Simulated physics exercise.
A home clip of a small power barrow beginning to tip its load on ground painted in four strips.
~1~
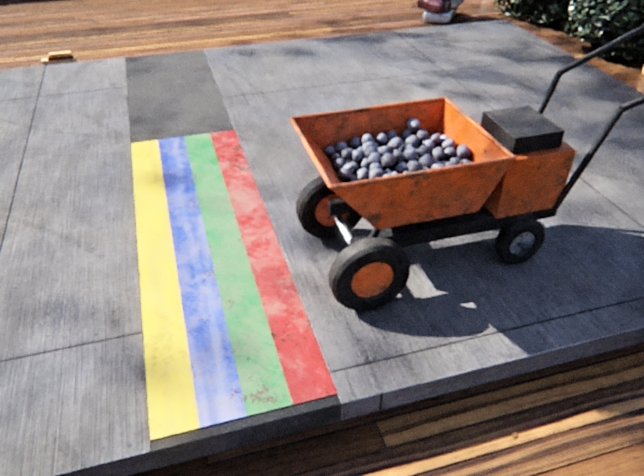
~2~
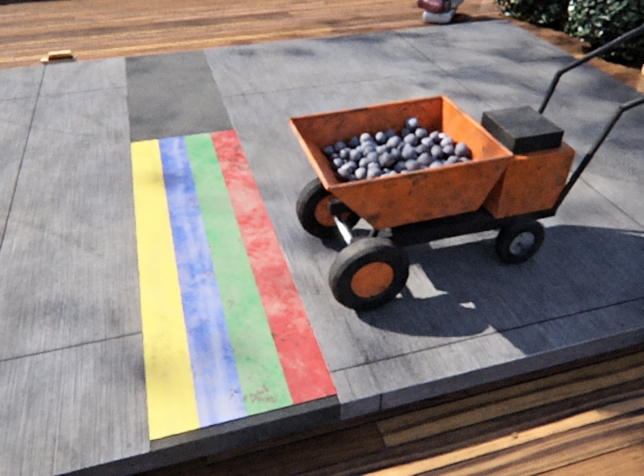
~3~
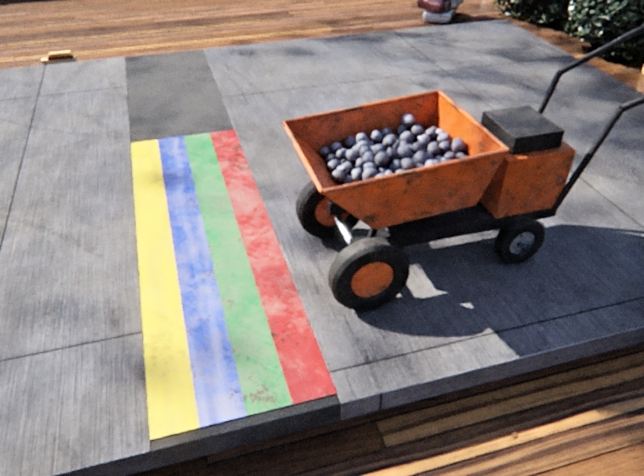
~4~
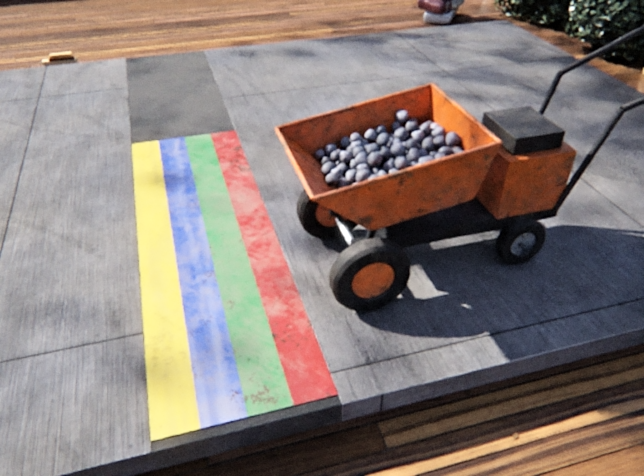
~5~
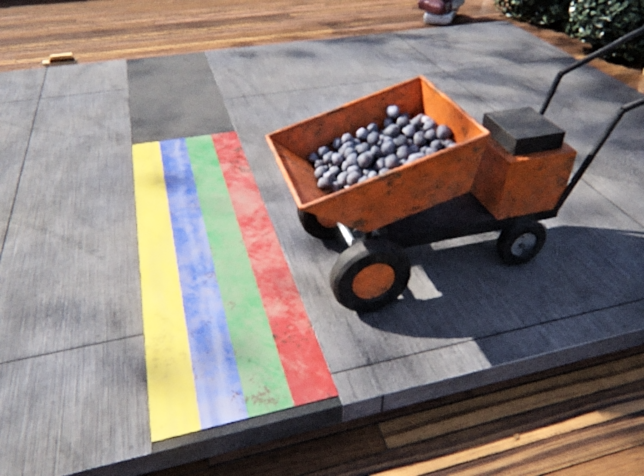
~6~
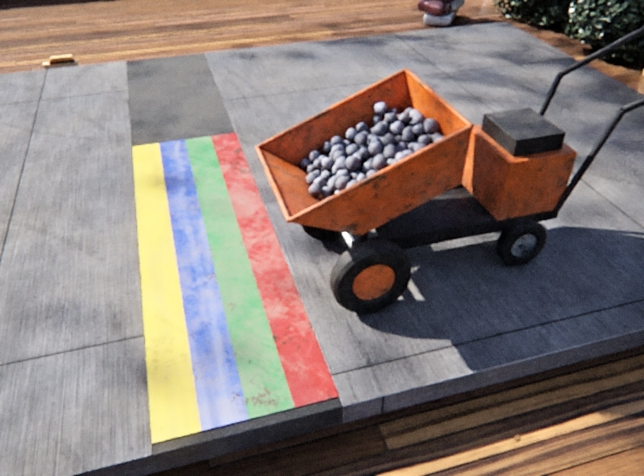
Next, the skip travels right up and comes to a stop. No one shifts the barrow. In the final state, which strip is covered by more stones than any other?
The blue strip is.
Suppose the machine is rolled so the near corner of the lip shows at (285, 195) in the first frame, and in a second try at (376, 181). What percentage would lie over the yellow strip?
Roughly 30 and 10 %.
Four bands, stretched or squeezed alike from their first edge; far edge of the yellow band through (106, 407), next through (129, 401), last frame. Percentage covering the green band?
Shares: Near 40 %; near 30 %.
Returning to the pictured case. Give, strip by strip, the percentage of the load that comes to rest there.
Red strip: 0 %, green strip: 20 %, blue strip: 35 %, yellow strip: 20 %.
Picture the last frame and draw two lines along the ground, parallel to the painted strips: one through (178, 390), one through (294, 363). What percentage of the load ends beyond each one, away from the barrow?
Estimate, first then second: 20 %, 80 %.
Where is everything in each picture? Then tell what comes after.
In the first picture, lip of the skip (332, 188), level; top of the load (411, 155), round cobbles; red strip (299, 353); green strip (258, 363); blue strip (214, 372); yellow strip (170, 383).
In the second picture, lip of the skip (329, 189), tipped barely; top of the load (409, 154).
In the third picture, lip of the skip (323, 192), tipped barely; top of the load (418, 150).
In the fourth picture, lip of the skip (314, 199), tipped a little; top of the load (422, 155).
In the fifth picture, lip of the skip (302, 209), tipped clearly; top of the load (420, 140).
In the sixth picture, lip of the skip (290, 221), tipped clearly; top of the load (421, 145); red strip (301, 356); green strip (259, 365); blue strip (216, 375); yellow strip (171, 386).
Just after the last frame, skip tipped steeply; every one in the skip.
A moment on, skip tipped right over; the larger part in the skip; about a tenth over the green strip; about a tenth over the blue strip.
Further on, skip tipped right over; roughly a quarter in the skip; roughly a quarter over the green strip; roughly a third over the blue strip; roughly a quarter over the yellow strip; about a tenth off the paint.
When it is over, skip tipped right over; roughly a quarter in the skip; not one over the red strip; roughly a quarter over the green strip; roughly a third over the blue strip; roughly a quarter over the yellow strip; about a tenth off the paint.
